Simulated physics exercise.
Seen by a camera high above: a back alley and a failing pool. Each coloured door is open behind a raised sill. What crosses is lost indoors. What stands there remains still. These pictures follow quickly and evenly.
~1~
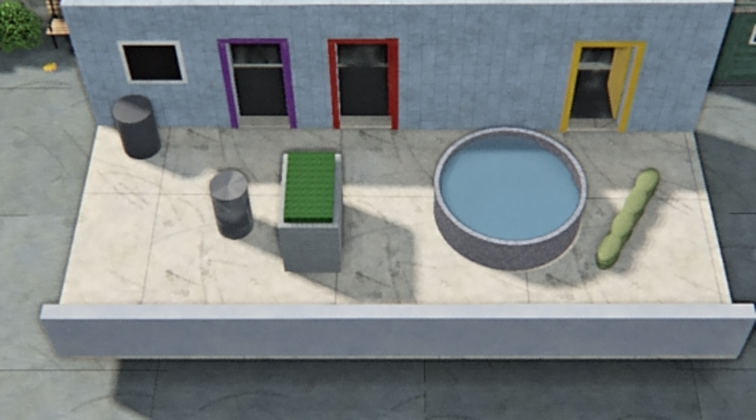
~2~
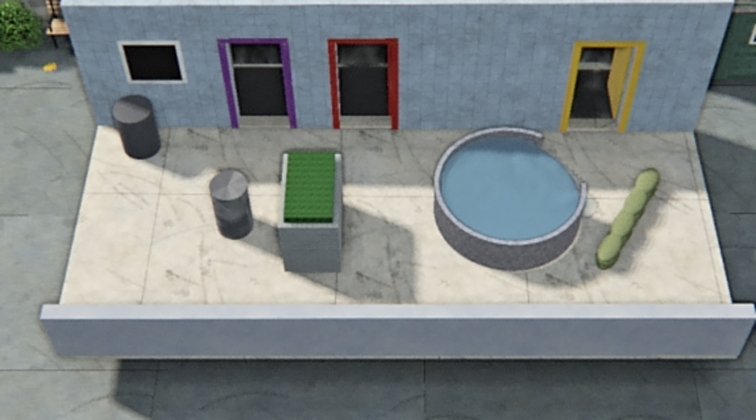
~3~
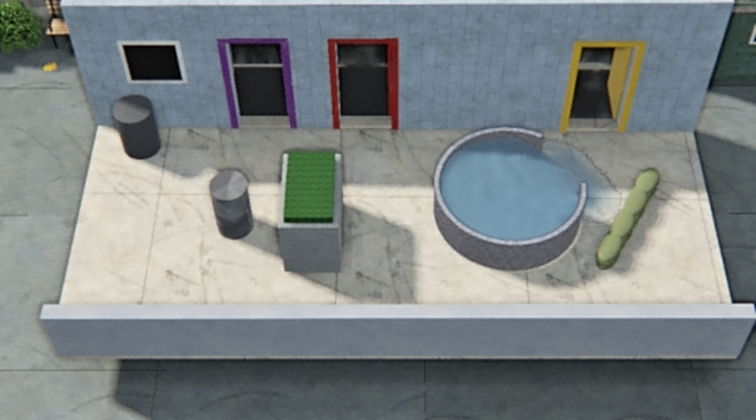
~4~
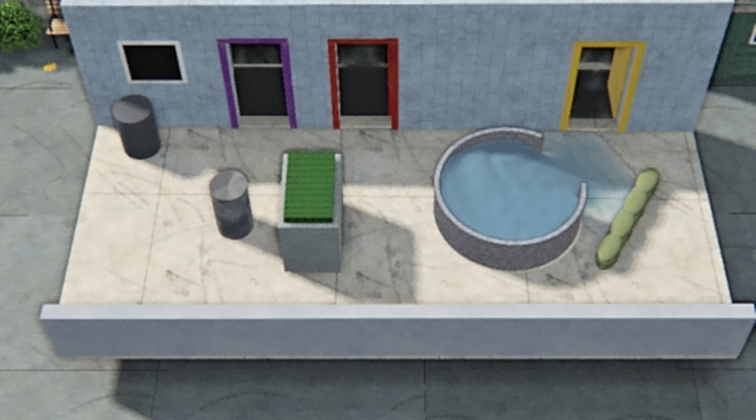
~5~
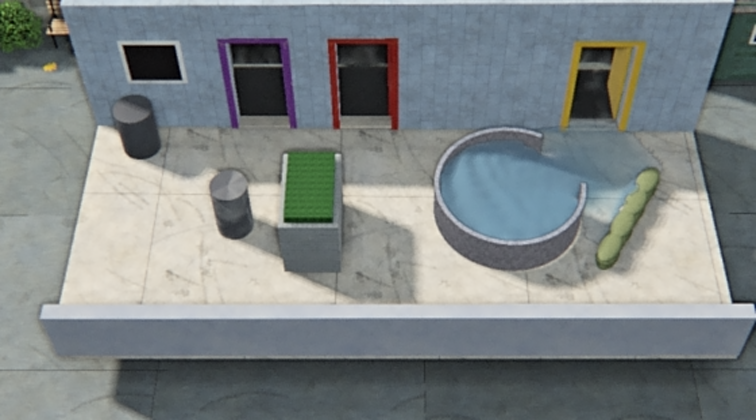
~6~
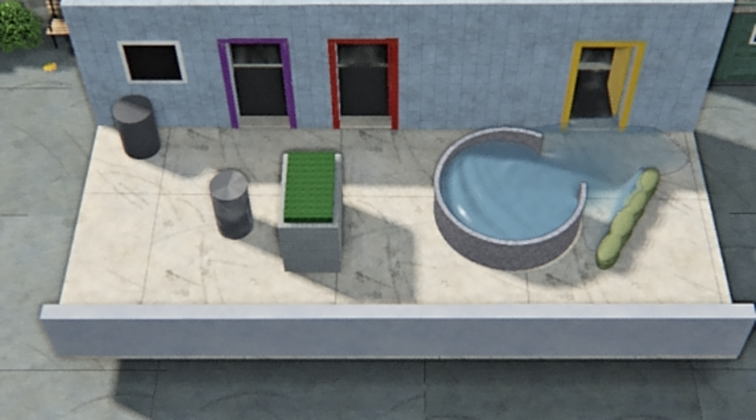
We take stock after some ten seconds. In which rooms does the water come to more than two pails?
The purple door keeps it to two buckets. The yellow door lets in beyond two buckets. The red door keeps it to two buckets.
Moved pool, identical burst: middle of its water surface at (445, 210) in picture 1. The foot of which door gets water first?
The door marked yellow.
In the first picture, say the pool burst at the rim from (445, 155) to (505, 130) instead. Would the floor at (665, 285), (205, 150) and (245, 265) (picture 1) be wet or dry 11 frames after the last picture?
The three spots, in order, are spared, inundated and spared.
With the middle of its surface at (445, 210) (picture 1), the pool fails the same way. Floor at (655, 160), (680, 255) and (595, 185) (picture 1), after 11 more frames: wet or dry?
In that order: Awash, dry, under water.
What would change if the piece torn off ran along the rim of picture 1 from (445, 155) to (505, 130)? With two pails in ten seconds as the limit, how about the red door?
Note: Red door admits more.
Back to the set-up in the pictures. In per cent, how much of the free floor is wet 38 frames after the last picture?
The answer is around 25 per cent.
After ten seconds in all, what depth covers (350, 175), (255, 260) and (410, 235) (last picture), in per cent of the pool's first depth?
In order: 0, 0, 2 %.
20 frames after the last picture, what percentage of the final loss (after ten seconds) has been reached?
I make it 55 per cent.
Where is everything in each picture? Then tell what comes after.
The first frame shows the round pool at (510, 187) is whole and still.
In the second frame, the front is at (587, 214), out from the gap at (565, 176).
In the third frame, water pours out at (565, 177) and has run to (612, 212).
In the fourth frame, the front is at (586, 133), out from the gap at (564, 178).
In the fifth frame, water pours out at (564, 178) and has run to (627, 133).
In the sixth frame, the front is at (679, 155), out from the gap at (564, 178).
A moment on, water covers 15 % of the floor; the purple door not reached, the yellow door far over two buckets in, the red door not reached.
Next, water covers 15 % of the floor; the purple door not reached, the yellow door far over two buckets in, the red door not reached.
Then, water covers 20 % of the floor; the purple door not reached, the yellow door far over two buckets in, the red door not reached.
Later, water covers 25 % of the floor; the purple door not reached, the yellow door far over two buckets in, the red door not reached.
In the end, water covers 30 % of the floor; the purple door not reached, the yellow door far over two buckets in, the red door not reached.
